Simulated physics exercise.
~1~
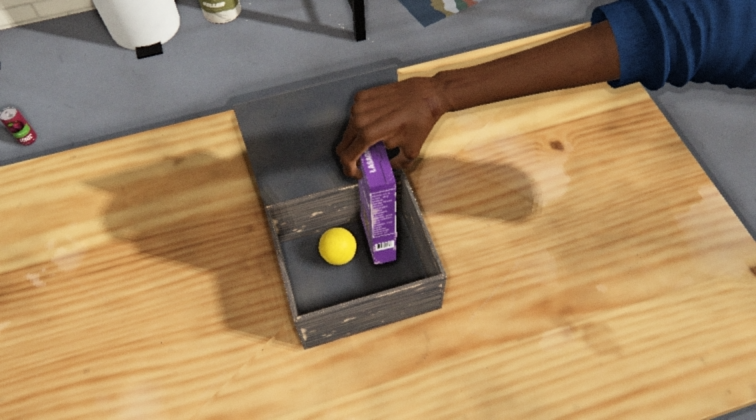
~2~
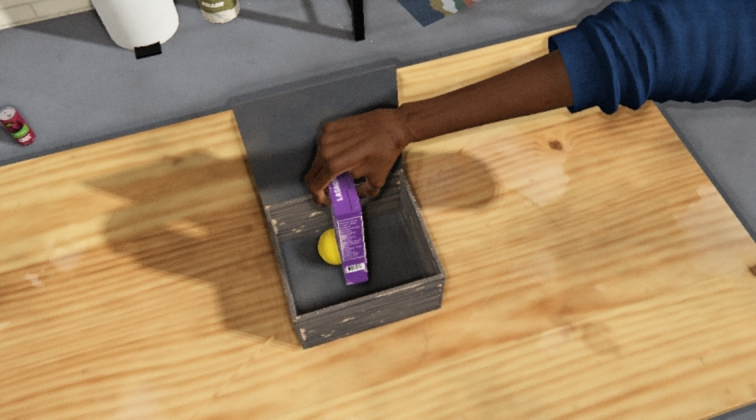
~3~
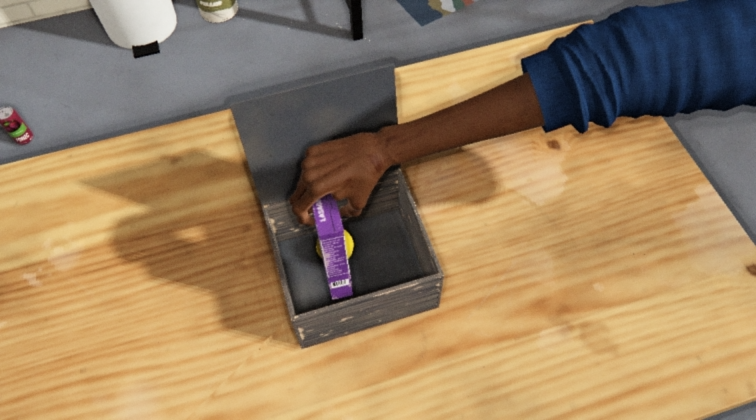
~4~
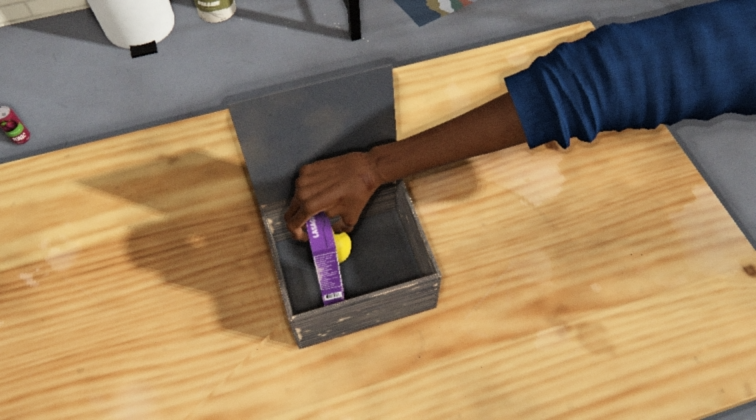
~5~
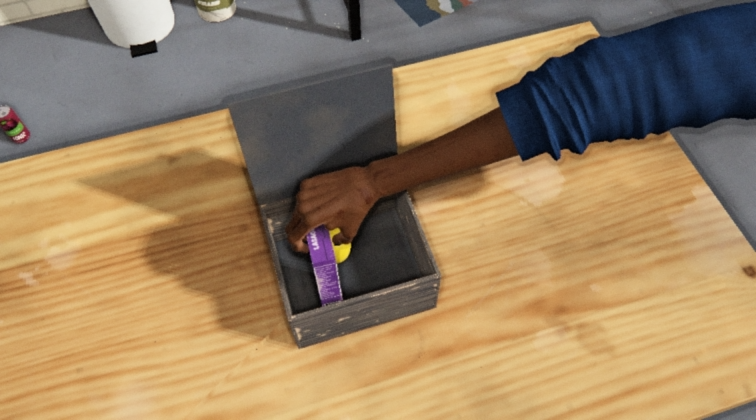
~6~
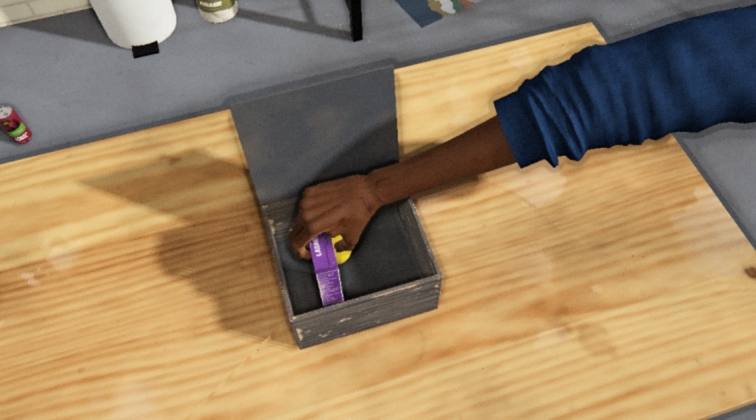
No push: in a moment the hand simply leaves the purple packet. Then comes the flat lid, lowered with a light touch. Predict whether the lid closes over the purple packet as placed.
It does not close.
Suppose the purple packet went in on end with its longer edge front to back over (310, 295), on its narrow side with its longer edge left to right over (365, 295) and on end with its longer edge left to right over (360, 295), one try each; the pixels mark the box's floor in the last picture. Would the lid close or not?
On the first attempt the lid remains open a bit, on the second it settles shut, and on the third it remains open a bit.
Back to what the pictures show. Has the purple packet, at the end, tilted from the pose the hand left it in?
At the finish the purple packet holds its orientation.
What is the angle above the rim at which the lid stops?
Angle: About 40°.
Then, 1.20 s later than the last frame, lid starting down.
Then, 1.70 s later than the last frame, lid 52° above the rim.
Then, 3.20 s later than the last frame, lid 41° above the rim.
When it is over, lid 41° above the rim; both as before. End places, in pixels of the last picture, purple packet near (327, 273).
